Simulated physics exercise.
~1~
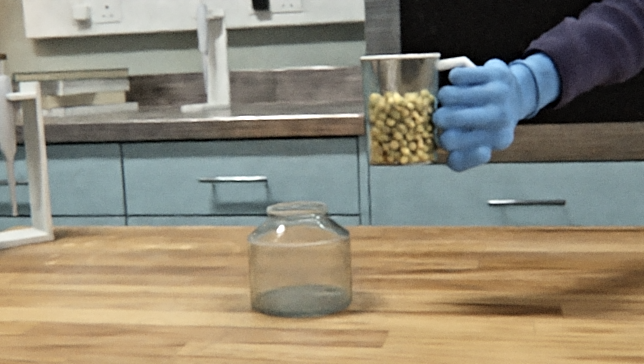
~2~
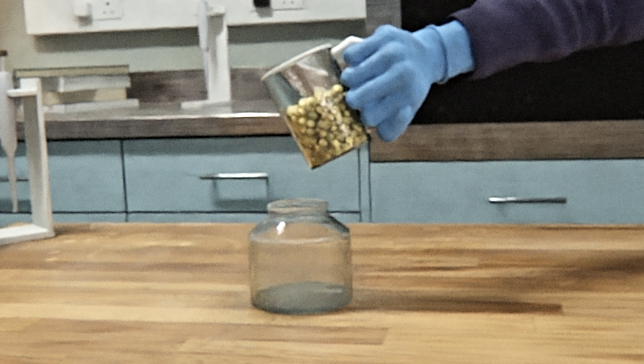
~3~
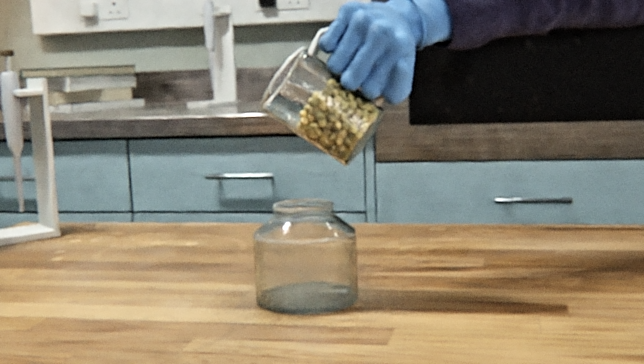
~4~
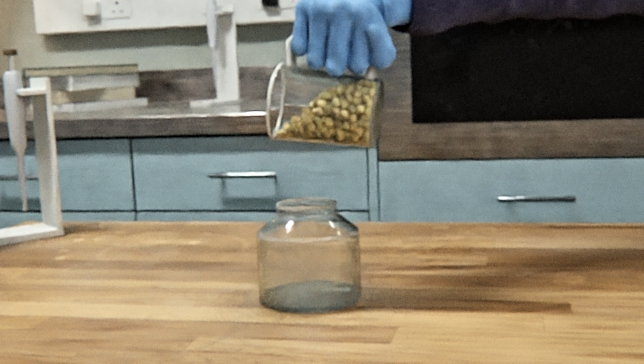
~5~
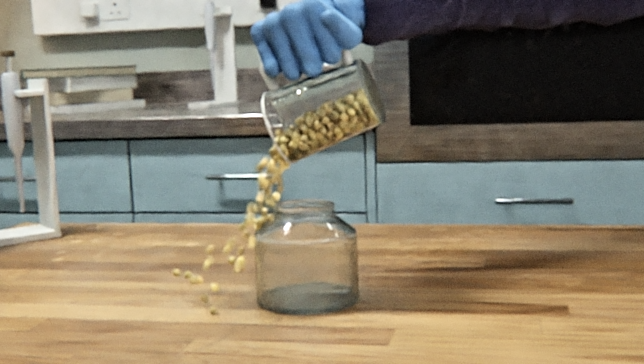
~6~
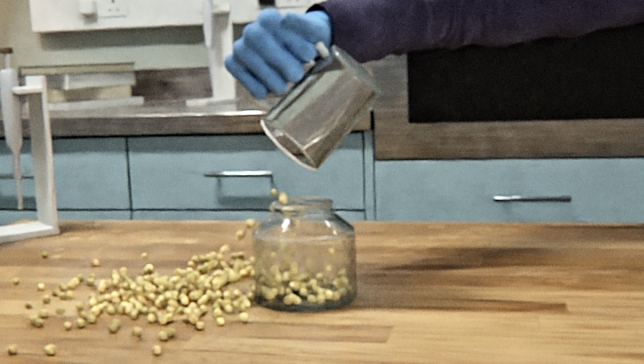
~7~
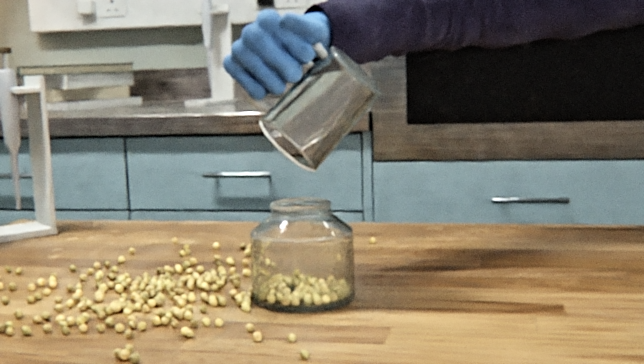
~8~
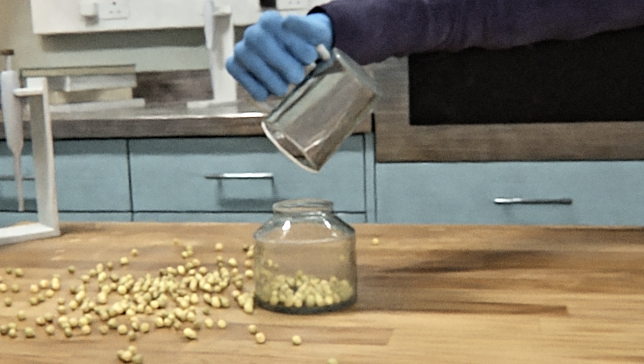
In a room with pale blue drawers and a grey counter behind, a slightly swaying view faces a wooden worktop where an open clear glass jar stands near the middle. A blue-gloved hand in a dark sleeve holds a glass cup of yellowish soya beans at the upper right. The hand moves left above the jar and tips the cup onto its side. Beans pour out, many falling past the jar's left side while others drop in. The cup halts, empty and mouth downward, with a shallow layer in the jar and most beans scattered across the worktop, mainly to the left.
